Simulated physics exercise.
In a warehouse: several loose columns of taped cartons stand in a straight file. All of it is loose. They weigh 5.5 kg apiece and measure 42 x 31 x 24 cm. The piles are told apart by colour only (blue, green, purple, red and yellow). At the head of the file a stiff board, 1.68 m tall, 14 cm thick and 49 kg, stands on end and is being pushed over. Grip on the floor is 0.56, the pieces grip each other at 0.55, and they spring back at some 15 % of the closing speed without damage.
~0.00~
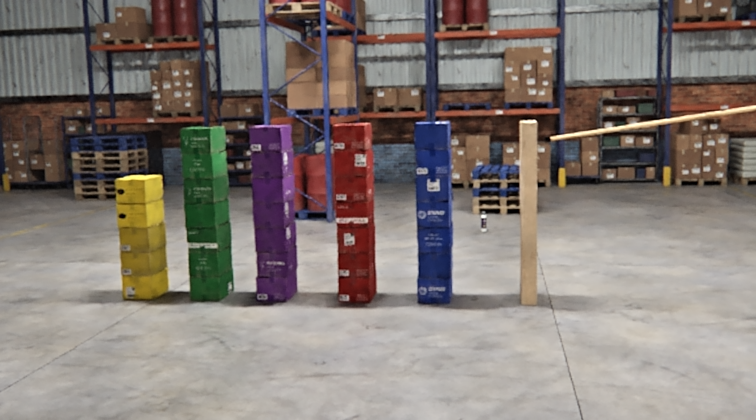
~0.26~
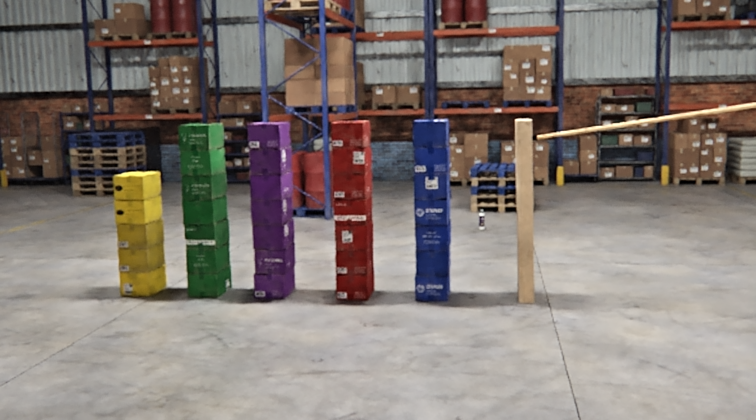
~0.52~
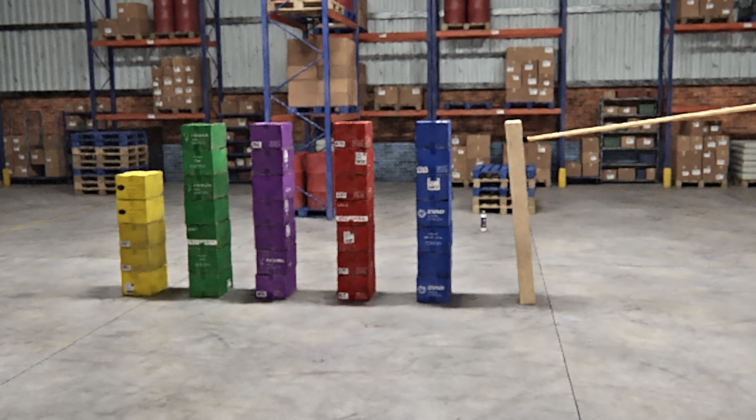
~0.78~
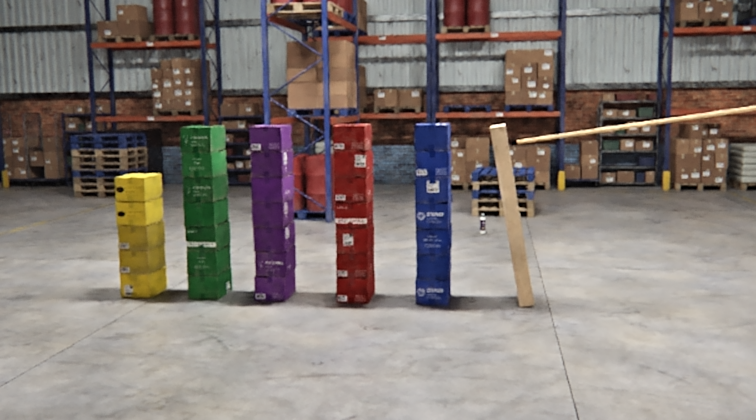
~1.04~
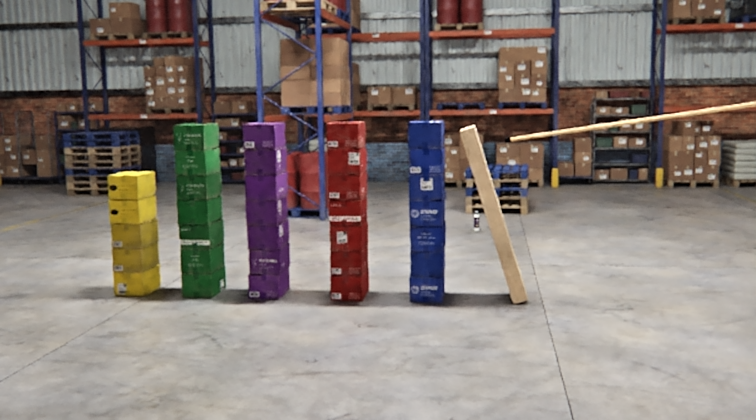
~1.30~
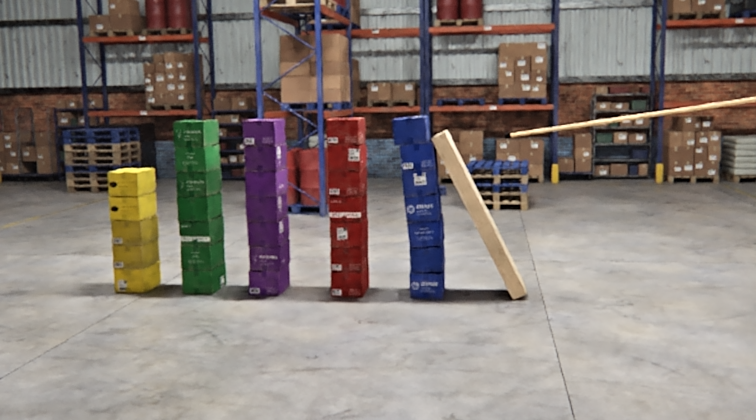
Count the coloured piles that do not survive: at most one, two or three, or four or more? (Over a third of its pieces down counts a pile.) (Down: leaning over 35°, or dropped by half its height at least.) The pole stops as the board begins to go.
The toll is four or more.
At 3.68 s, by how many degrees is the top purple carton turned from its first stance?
Some 50°.
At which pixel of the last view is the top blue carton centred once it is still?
At about (241, 194).
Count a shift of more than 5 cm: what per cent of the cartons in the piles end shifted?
It is 95 per cent.
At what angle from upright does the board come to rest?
About 65°.
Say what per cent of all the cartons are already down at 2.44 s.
By then 40 per cent.
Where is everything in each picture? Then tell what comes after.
In the first frame (each place is the centre of the face we see best), pole end (548, 140) 8 cm short, board 0° from upright; top red carton (349, 138); top blue carton (431, 136); the others all in place.
In the second frame, pole end (535, 138) 24 mm in, board 1° from upright; top blue carton (429, 134).
In the third frame, pole end (526, 140) 13 cm in, board 5° from upright; top purple carton (266, 137); the others all in place.
In the fourth frame, pole end (515, 143) 22 cm in, stopped, board 10° from upright; top purple carton (265, 139); the others all in place.
In the fifth frame, pole end (508, 140) 22 cm in, stopped, board 17° from upright; top purple carton (259, 137); the others all in place.
In the sixth frame, pole end (508, 136) 22 cm in, stopped, board 27° from upright; top blue carton (410, 131) tilted 4°; top red carton (342, 132); 5 have shifted.
By 1.92 s, board 50° from upright; 3 of the 33 cartons down; top blue carton tilted 16°; top red carton tilted 14°.
By 2.44 s, board 66° from upright; 14 of the 33 cartons down; top blue carton tilted 17°, 27 cm lower; top red carton tilted 16°, 17 cm lower.
By 3.20 s, board 67° from upright; 27 of the 33 cartons down; top red carton tilted 43°, 38 cm lower; top purple carton tilted 35°, 35 cm lower.
By 3.68 s, board 67° from upright; 32 of the 33 cartons down; top red carton upside down; top yellow carton on its side.
When it is over (5.4 s), board 67° from upright; 32 of the 33 cartons down; top yellow carton upside down; top red carton upside down. Wrecked, blue, green, purple, red and yellow. In pixels of the last frame, middles, top red carton near (144, 205).
